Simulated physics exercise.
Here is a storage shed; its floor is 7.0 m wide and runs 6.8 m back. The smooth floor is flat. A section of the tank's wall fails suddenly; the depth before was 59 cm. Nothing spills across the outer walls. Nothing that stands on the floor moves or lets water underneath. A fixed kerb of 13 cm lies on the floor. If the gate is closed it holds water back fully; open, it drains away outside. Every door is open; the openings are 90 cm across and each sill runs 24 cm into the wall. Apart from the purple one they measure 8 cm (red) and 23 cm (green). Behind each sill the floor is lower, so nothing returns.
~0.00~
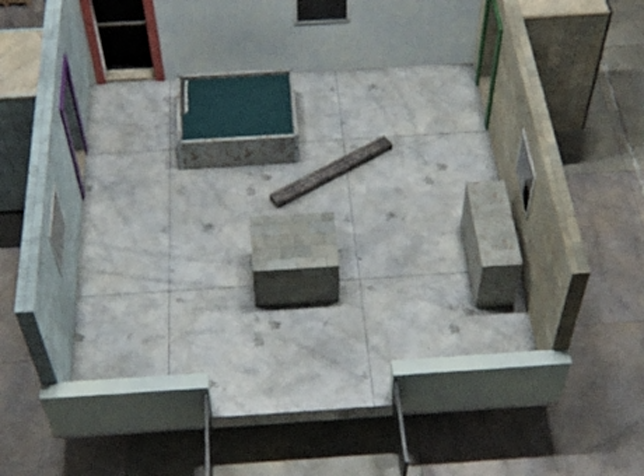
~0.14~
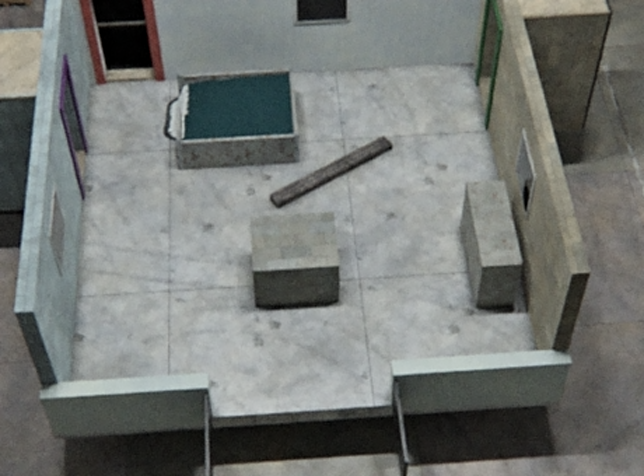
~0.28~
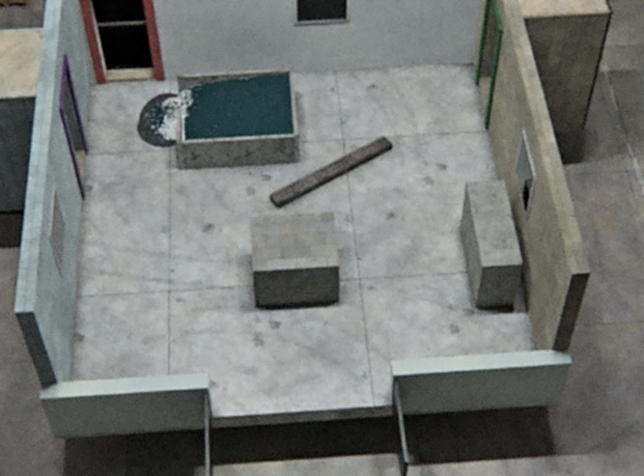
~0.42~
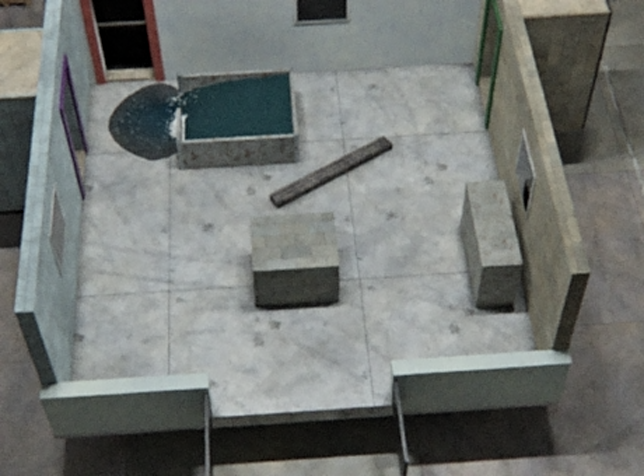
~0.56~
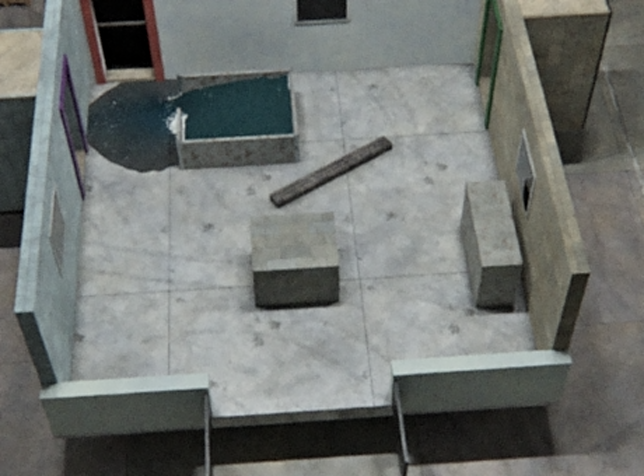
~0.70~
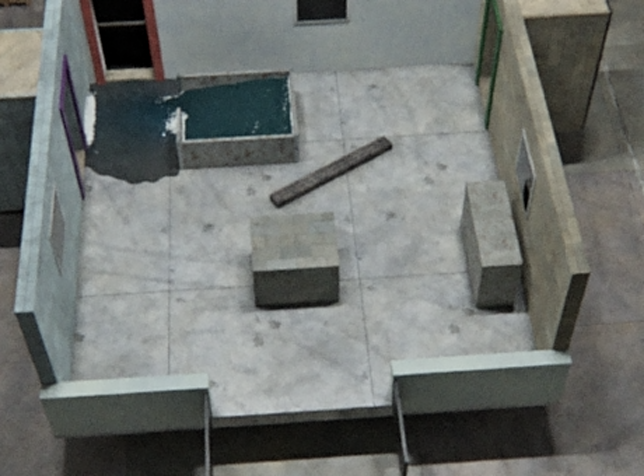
A pale, open-topped room with a smooth grey floor, seen from above and in front by a still camera, has a red-framed doorway at the back left. A tank of dark green water stands near it, with a dark plank and two grey blocks to the right and centre. Water bursts from the tank's left side, foaming, and spreads in a dark, widening pool to the left wall and red doorway.
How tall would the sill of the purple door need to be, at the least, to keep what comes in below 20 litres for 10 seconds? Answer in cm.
About 12 cm.
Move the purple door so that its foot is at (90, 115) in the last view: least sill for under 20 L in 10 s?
Roughly 27 cm.
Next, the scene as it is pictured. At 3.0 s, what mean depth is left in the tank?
Some 27 cm.
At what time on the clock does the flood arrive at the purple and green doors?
Arrival: Purple 0.8 s, green 8.0 s.
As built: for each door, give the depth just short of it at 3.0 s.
In cm: Red 19, purple 13, green 0.
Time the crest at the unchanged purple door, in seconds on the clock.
At about 2.0 s.
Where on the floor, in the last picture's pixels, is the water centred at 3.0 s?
Near (183, 142).
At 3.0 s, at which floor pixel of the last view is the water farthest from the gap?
At about (73, 360).
After 1.4 s water covers 10 % of the floor, deepest (38 cm) near (89, 103); 14 cm at the purple door, 4 litres in over its 8 cm sill.
After 3.0 s water covers 20 % of the floor, deepest (24 cm) near (90, 89); 13 cm at the purple door, 36 litres in over its 8 cm sill.
After 10.0 s water covers 65 % of the floor, deepest (8 cm) near (140, 107); 5 cm at the purple door, 56 litres in over its 8 cm sill.
At the purple door as built, the water arrived by 0.8 s and peaked near 16 cm at 2.0 s.
Run again over the same 10 s with other heights there, 34 litres in over 10 cm, 12 litres over 13.5 cm. The limit of 20 litres is kept from about 12 cm up.
